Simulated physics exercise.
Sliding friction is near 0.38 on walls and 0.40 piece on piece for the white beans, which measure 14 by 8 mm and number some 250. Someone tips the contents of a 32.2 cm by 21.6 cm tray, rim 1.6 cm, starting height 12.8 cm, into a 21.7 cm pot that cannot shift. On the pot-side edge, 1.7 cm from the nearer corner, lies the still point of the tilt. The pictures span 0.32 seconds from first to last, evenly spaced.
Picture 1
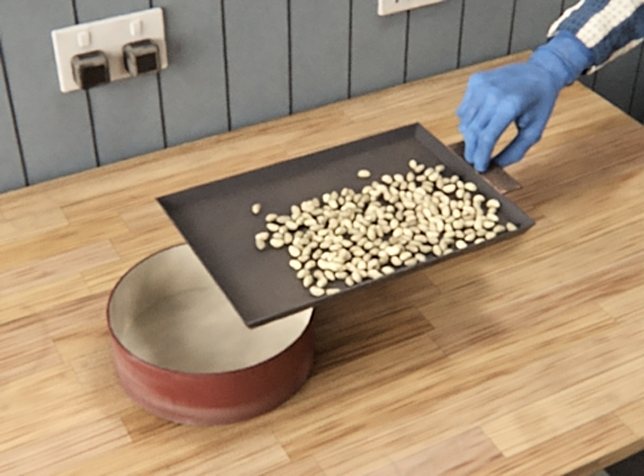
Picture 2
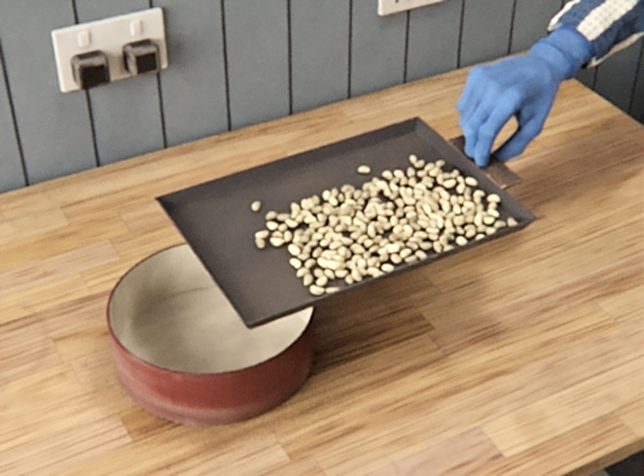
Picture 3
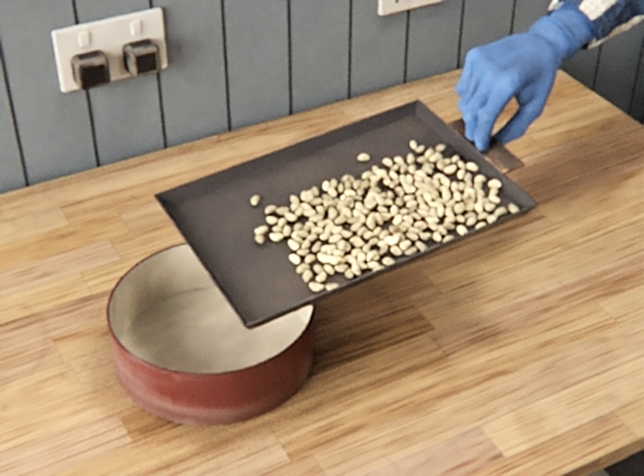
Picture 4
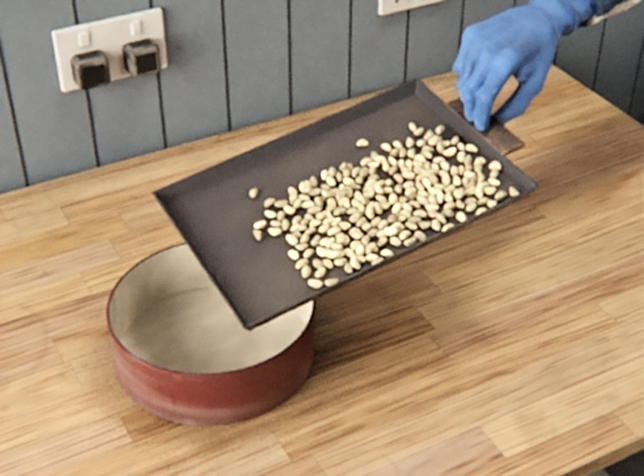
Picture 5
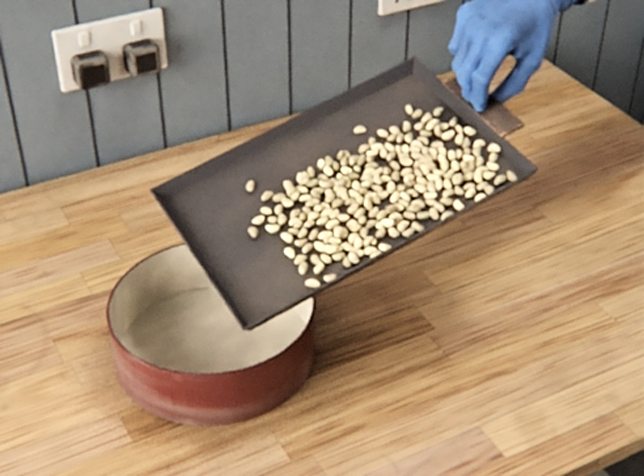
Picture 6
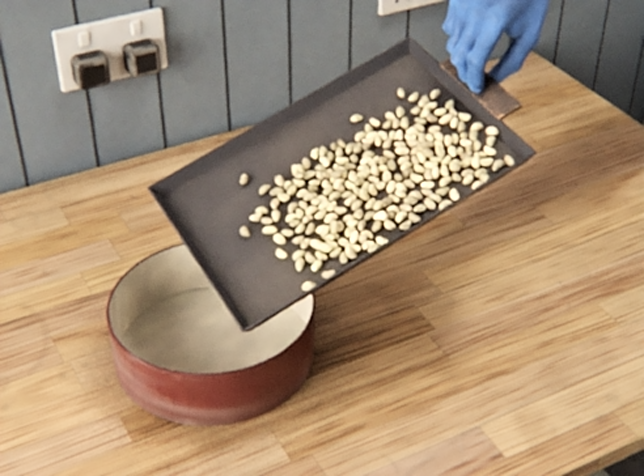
Blue-gloved hand raising the handle end of a dark tray of pale beans, steadily tilting it beside a red pot.
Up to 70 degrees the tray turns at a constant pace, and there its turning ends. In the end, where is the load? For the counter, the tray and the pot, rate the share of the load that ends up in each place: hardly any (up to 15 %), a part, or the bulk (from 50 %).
Share of the load - the counter: The bulk, the tray: Hardly any, the pot: A part.
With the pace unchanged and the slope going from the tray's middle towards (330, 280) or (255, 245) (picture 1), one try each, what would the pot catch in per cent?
Some 0 and 70 per cent.
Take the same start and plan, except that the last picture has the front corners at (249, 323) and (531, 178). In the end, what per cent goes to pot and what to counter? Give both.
The pot gets 0 and the counter 100.
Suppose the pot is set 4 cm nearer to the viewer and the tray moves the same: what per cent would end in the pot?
In that setup it would come to near 65 per cent.
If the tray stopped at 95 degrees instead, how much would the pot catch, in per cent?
Estimated share: About 25 %.
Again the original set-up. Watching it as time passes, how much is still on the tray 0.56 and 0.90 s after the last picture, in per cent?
First 45, then 5.
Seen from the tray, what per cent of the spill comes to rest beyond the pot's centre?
I'd put it close to 90 per cent.
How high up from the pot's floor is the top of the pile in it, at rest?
1.5 cm.
Then, 0.34 s after the last picture, tilt 44 degrees; the tray holds 100 %, the pot 0 %.
Then, 0.56 s after the last picture, tilt 60 degrees; the tray holds 45 %, the pot 5 %.
Then, 0.90 s after the last picture, tilt 70 degrees; the tray holds 5 %, the pot 25 %.
In the end, counter 70 %, tray 0 %, pot 25 %.
